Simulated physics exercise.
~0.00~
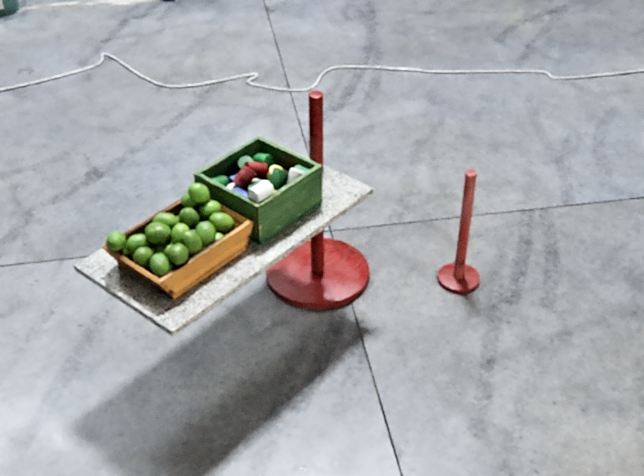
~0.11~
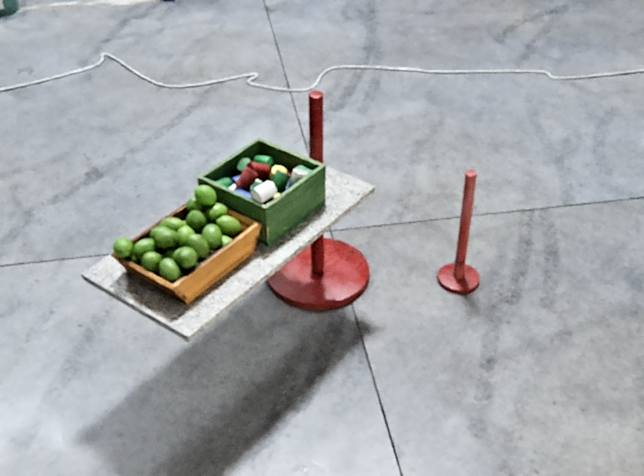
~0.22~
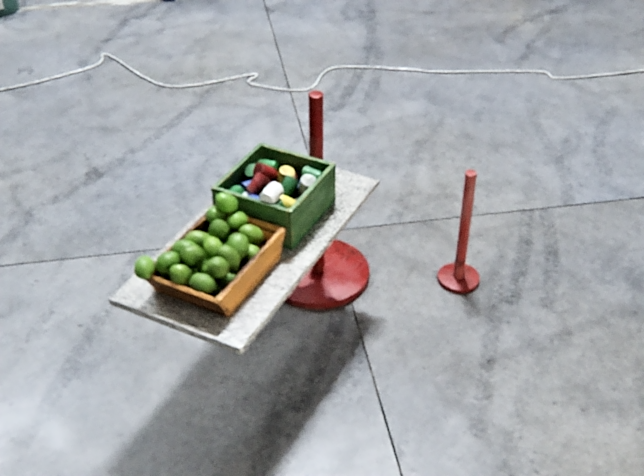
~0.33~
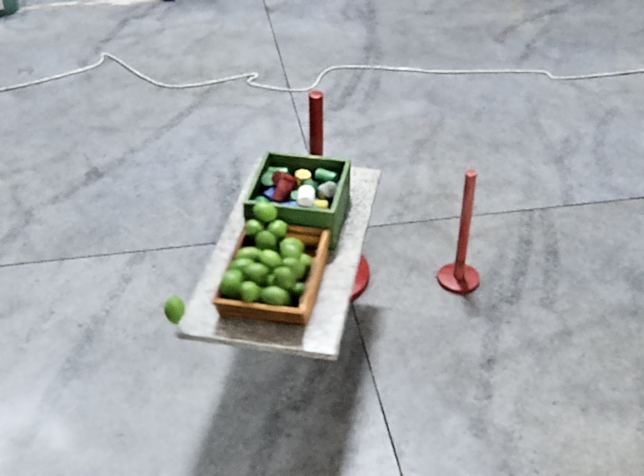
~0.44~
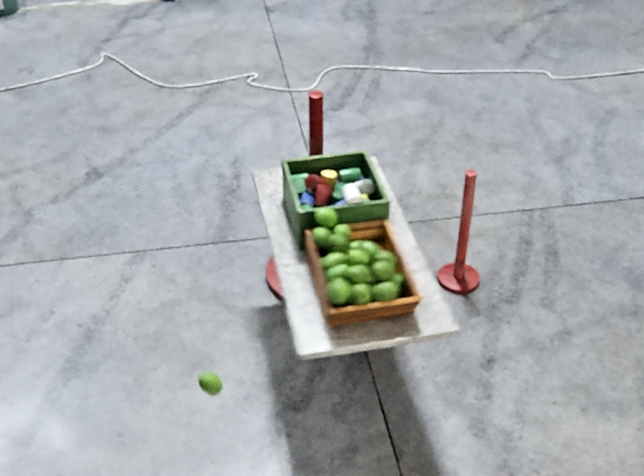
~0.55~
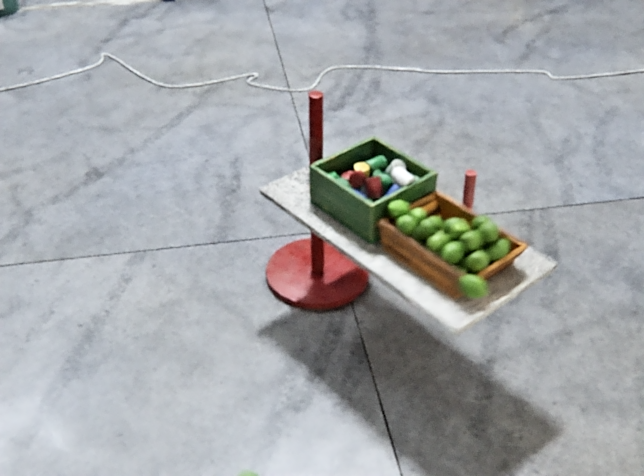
On a grey concrete floor, a shelf carrying limes and small jars swings rightward round a red post, limes dropping off.
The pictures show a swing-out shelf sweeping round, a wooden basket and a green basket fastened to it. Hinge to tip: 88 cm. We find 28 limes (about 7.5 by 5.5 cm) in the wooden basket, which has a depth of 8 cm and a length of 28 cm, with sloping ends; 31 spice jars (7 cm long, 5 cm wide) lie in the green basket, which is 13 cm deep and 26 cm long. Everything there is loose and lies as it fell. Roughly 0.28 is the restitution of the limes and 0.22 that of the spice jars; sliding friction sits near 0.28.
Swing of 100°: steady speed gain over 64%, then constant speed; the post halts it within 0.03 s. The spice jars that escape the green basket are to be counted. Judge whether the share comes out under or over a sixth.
Under a sixth.
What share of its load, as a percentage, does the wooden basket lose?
Wooden basket 55 per cent.
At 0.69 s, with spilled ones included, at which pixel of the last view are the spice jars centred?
Centre approx. (399, 172).
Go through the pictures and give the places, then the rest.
In the first picture (we follow the rim corner now nearest the camera, unless another is named), green basket (by its farthest rim corner) at (260, 138); wooden basket at (161, 280); swung 0°; nothing out yet.
In the second picture, green basket at (260, 139); wooden basket at (174, 285); swung 3°.
In the third picture, green basket at (262, 144); wooden basket at (218, 299); swung 13°.
In the fourth picture, green basket at (269, 152); wooden basket at (301, 309); swung 29°; 1 out, the lowest lime at (175, 310).
In the fifth picture, green basket at (286, 160); wooden basket at (419, 296); swung 52°; 1 out, the lowest lime at (211, 384).
In the sixth picture, green basket at (314, 165); wooden basket at (524, 244); swung 81°; 2 out.
After 0.61 s, end of the swing.
After 0.69 s, 8 of 28 out of the wooden basket and 0 of 31 out of the green basket.
After 0.81 s, 13 of 28 out of the wooden basket and 1 of 31 out of the green basket.
After 1.03 s, 15 of 28 out of the wooden basket and 1 of 31 out of the green basket.
Final count (at 1.46 s), 15 of 28 out of the wooden basket and 1 of 31 out of the green basket. Asked share, 1 of 31, 3 per cent.
